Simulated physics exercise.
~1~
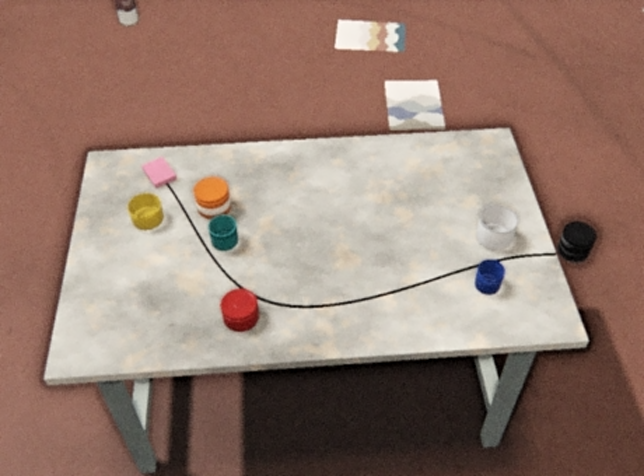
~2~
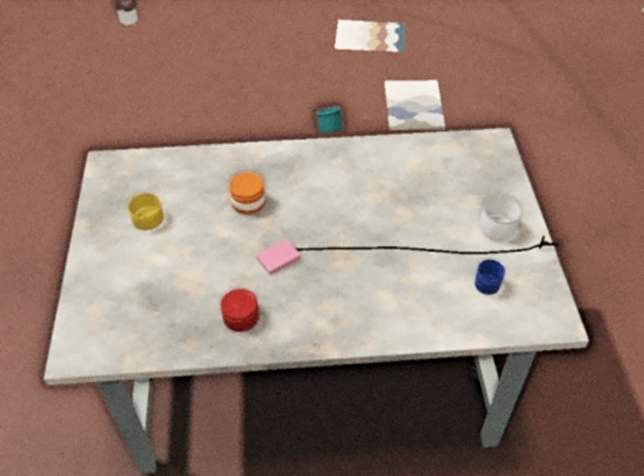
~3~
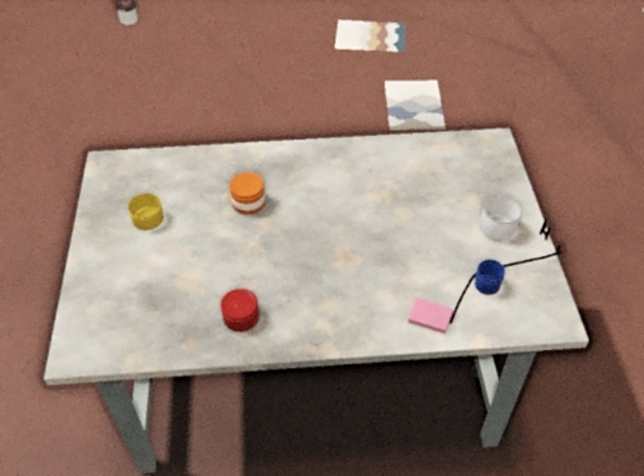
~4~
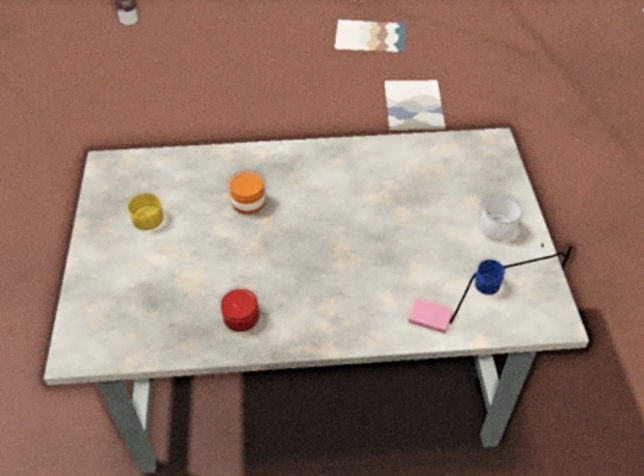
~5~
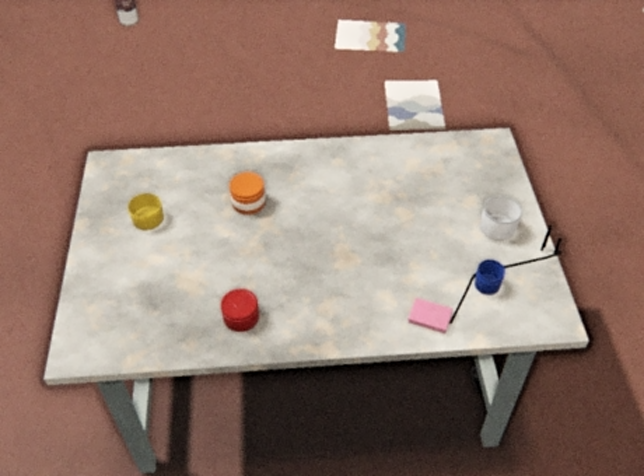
At first, a thin black cable curves across a pale lab table from a flat pink phone at the upper left to a black speaker falling off the right side, with an orange tin, teal mug, red tub and several cups around it. The speaker drops out of sight, and the phone is pulled right and down. The orange tin shifts slightly right, while the teal mug goes over the far edge and disappears. The phone slides on toward the lower right, and the cable bends around the blue cup. Finally, the phone rests near that cup, still on the table, as the cable's tail flicks at the right edge.
